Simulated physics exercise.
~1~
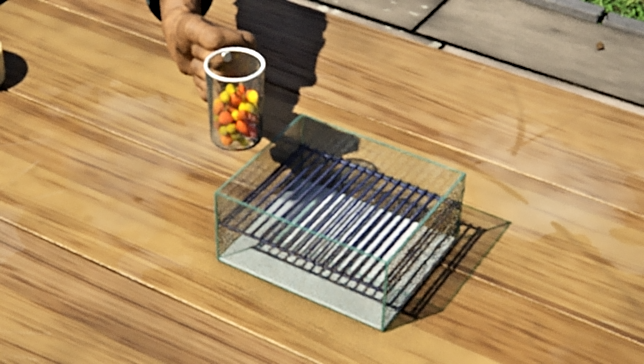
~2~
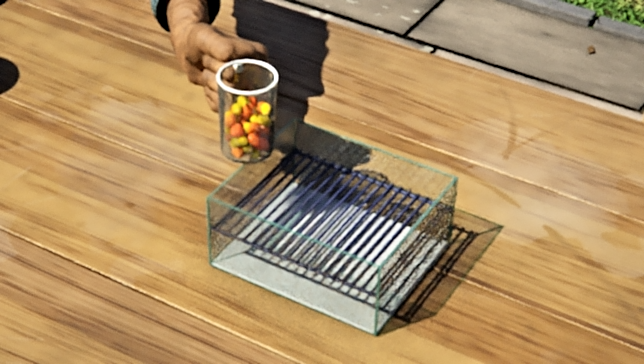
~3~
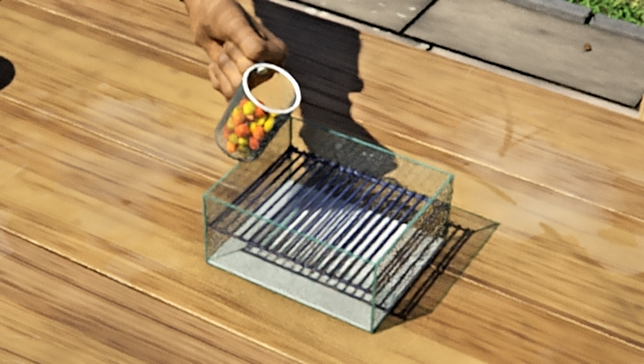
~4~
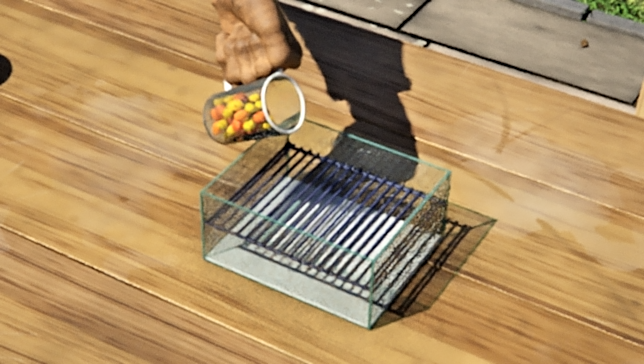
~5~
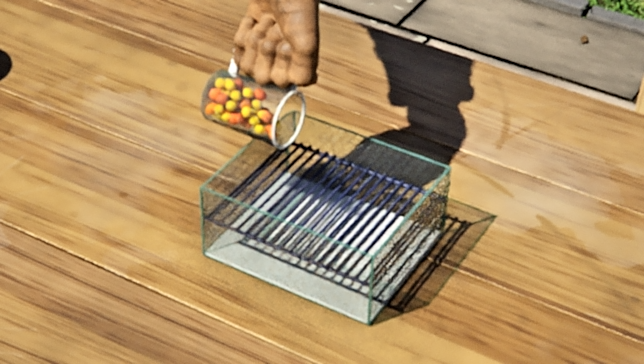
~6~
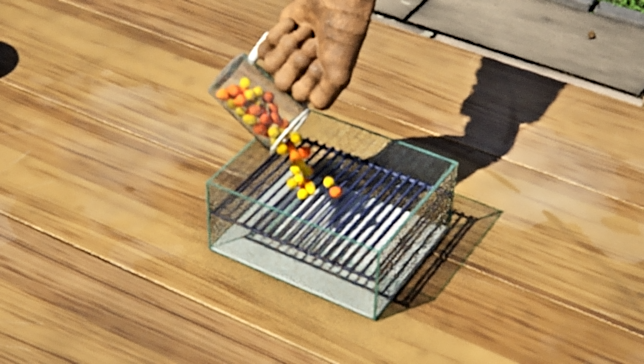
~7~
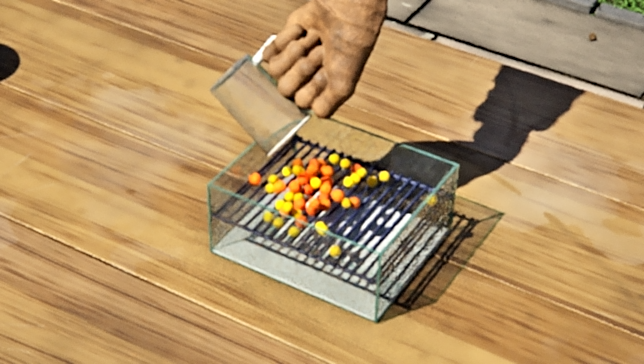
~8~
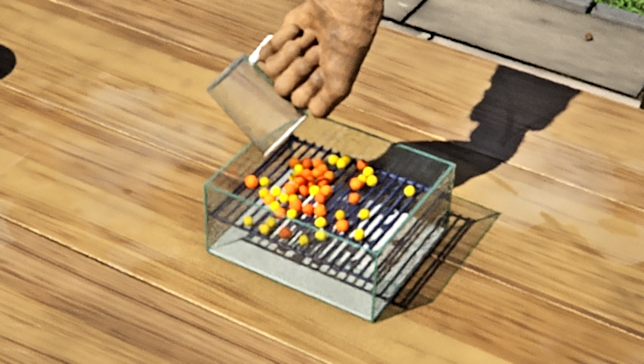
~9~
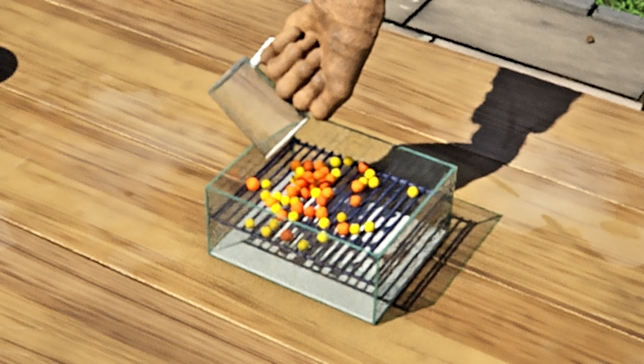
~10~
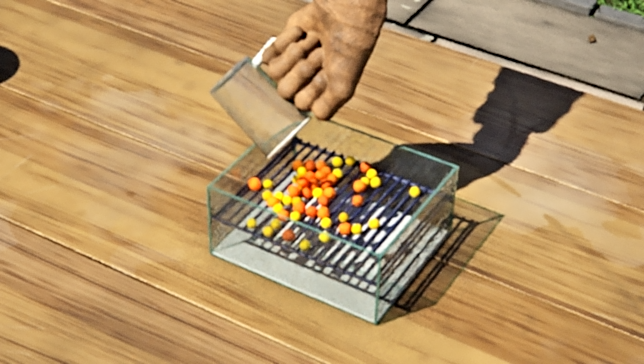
At the start, a hand holds a clear cup of yellow and orange pieces upright beside a glass-sided box with dark wires across it, set on a wooden surface. The hand shifts slightly closer and begins tilting the cup toward the box. It turns further until the cup lies on its side, with the pieces still inside. Then the mouth dips and the pieces start tumbling out onto the wires. The cup empties and the pieces spread a little before settling. Finally, the hand holds the emptied cup tipped downward, while all the yellow and orange pieces rest on top of the wires.
